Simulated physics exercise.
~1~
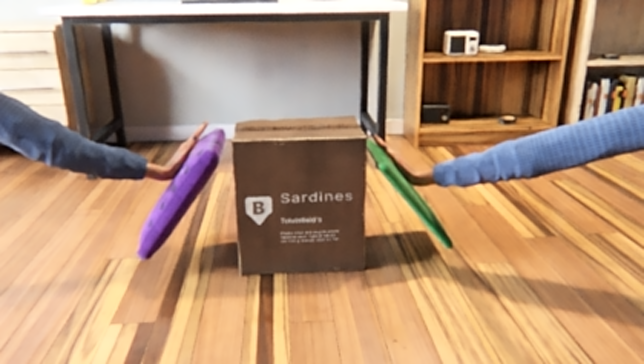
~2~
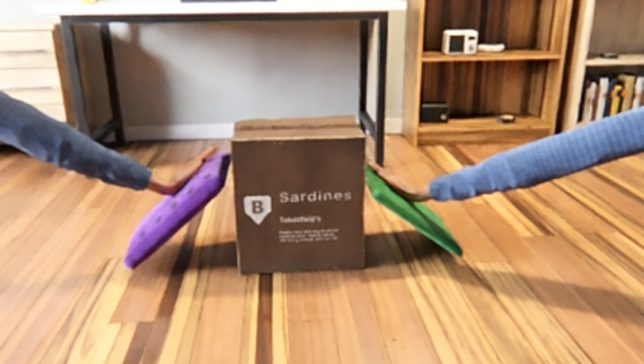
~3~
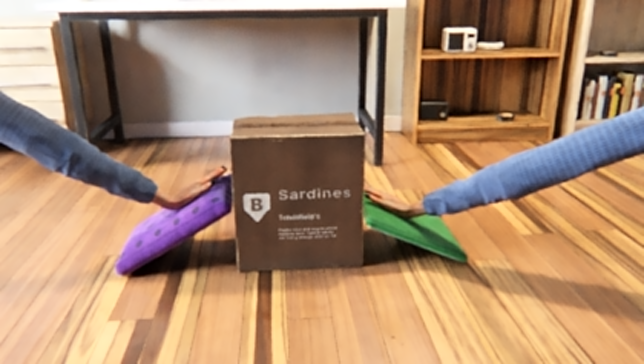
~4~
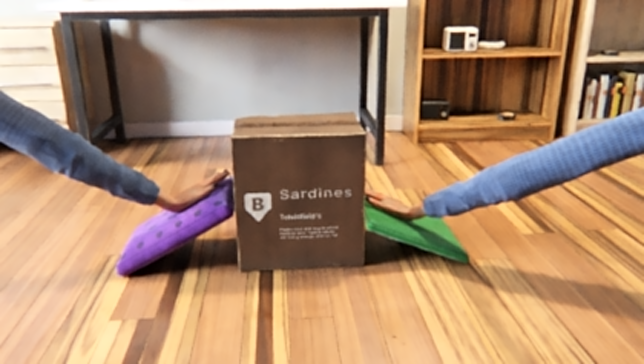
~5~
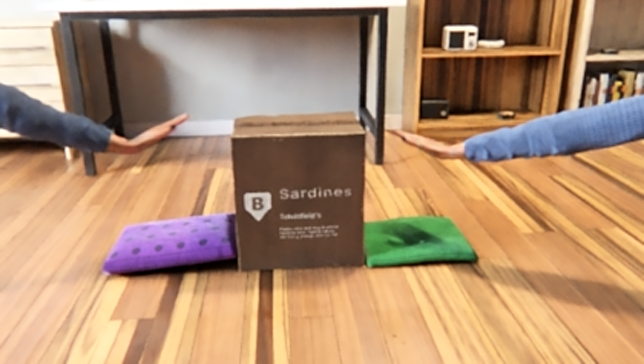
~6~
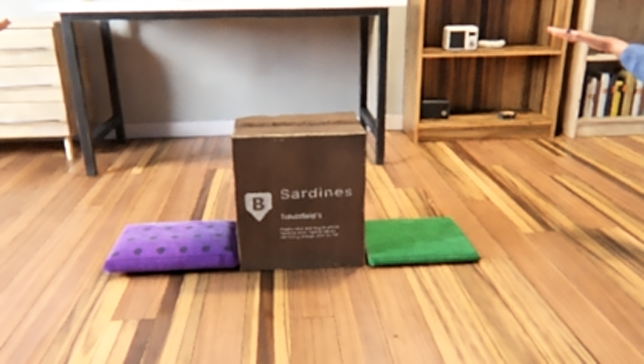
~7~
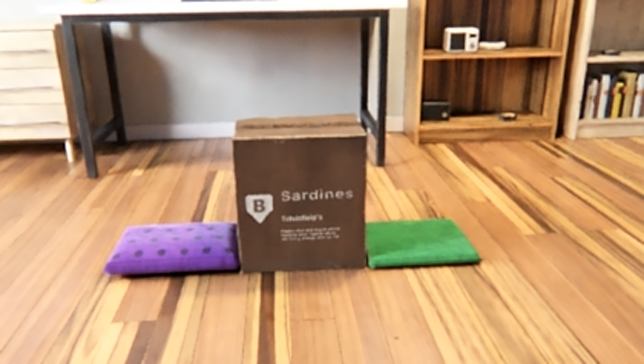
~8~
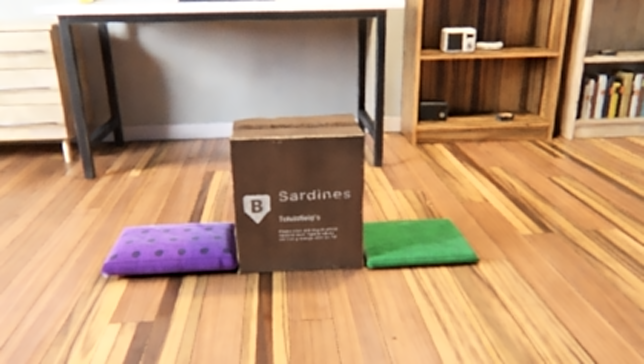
At first, two hands hold a purple pillow against the left side of a brown cardboard box and a green seat pad against its right side, on a striped wooden floor. The hands lower both cushions, and they tilt further outward, their bottom edges resting on the floor. For a moment they stay slanted against the box under the hands. Then the hands lift away, and the pillow and pad drop flat. The arms withdraw from view, leaving both cushions lying still on either side of the upright box.
